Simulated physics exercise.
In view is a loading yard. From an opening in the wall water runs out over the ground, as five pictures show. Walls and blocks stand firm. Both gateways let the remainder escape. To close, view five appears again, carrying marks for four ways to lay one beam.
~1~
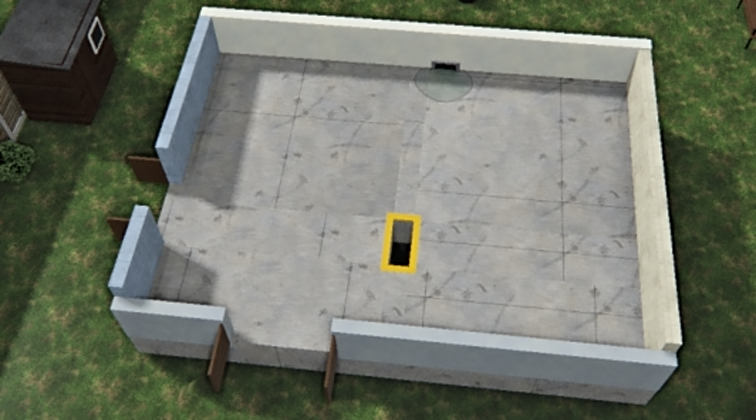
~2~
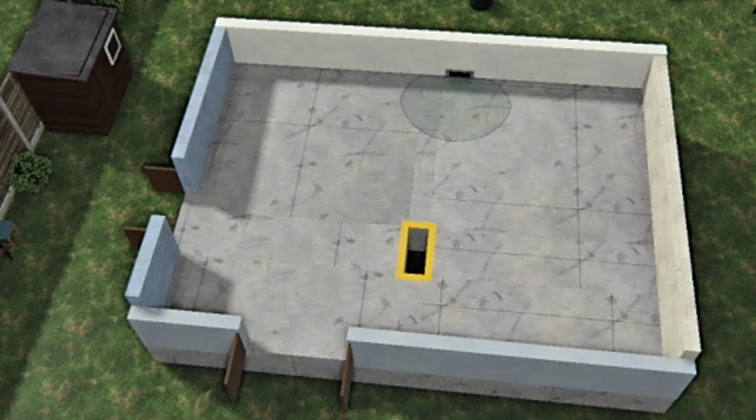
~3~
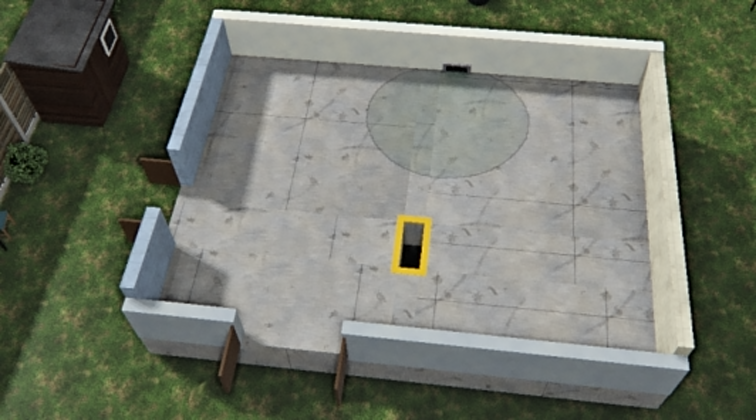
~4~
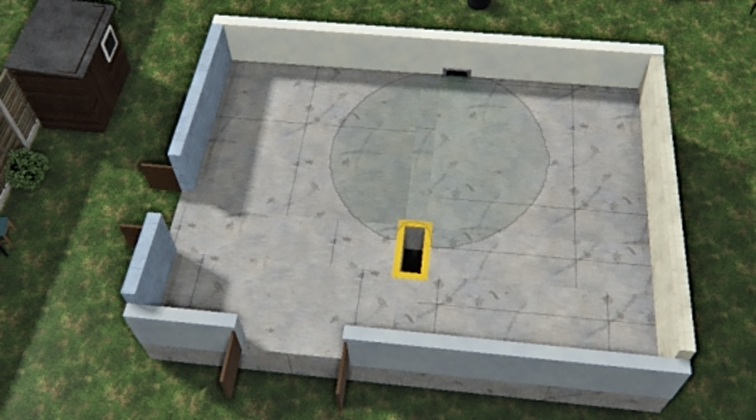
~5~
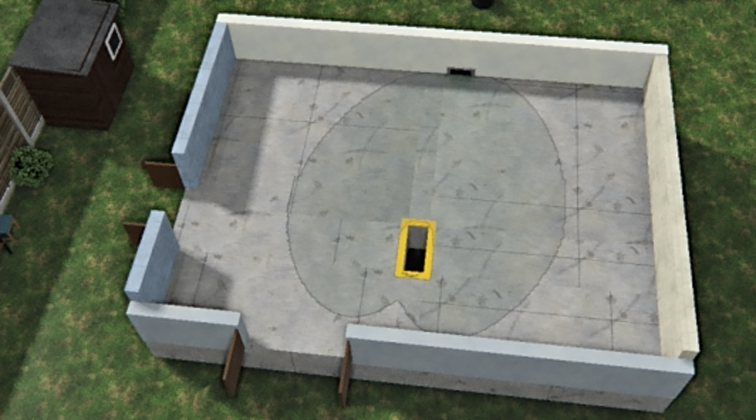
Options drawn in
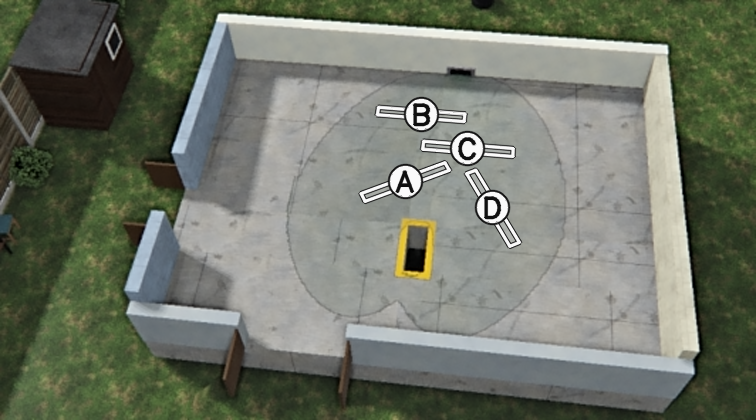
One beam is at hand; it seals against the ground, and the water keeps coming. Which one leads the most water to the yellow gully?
Take D.
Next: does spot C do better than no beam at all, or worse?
It is worse.
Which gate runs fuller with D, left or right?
The right one.
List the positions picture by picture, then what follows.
In the first frame, outfall at (446, 66); yellow gully at (401, 243); open gate at (173, 212); open gate at (285, 334); 1 % of the ground under water, visible out to (421, 89); yellow gully still dry.
In the second frame, 5 % of the ground under water, visible out to (458, 137); yellow gully still dry.
In the third frame, 12 % of the ground under water, visible out to (394, 161); yellow gully still dry.
In the fourth frame, 22 % of the ground under water, visible out to (436, 242); yellow gully still dry.
In the fifth frame, 36 % of the ground under water, visible out to (338, 305); yellow gully taking water.
In white, A from (363, 197) to (447, 166); B from (377, 111) to (464, 117); C from (423, 145) to (513, 152); D from (471, 171) to (514, 244).
If A is chosen, about 12 % of the stream goes into the yellow gully, about 82 % out by the gates.
If B is chosen, about 10 % of the stream goes into the yellow gully, about 85 % out by the gates.
If C is chosen, about 6 % of the stream goes into the yellow gully, about 87 % out by the gates.
If D is chosen, about 22 % of the stream goes into the yellow gully, about 71 % out by the gates.
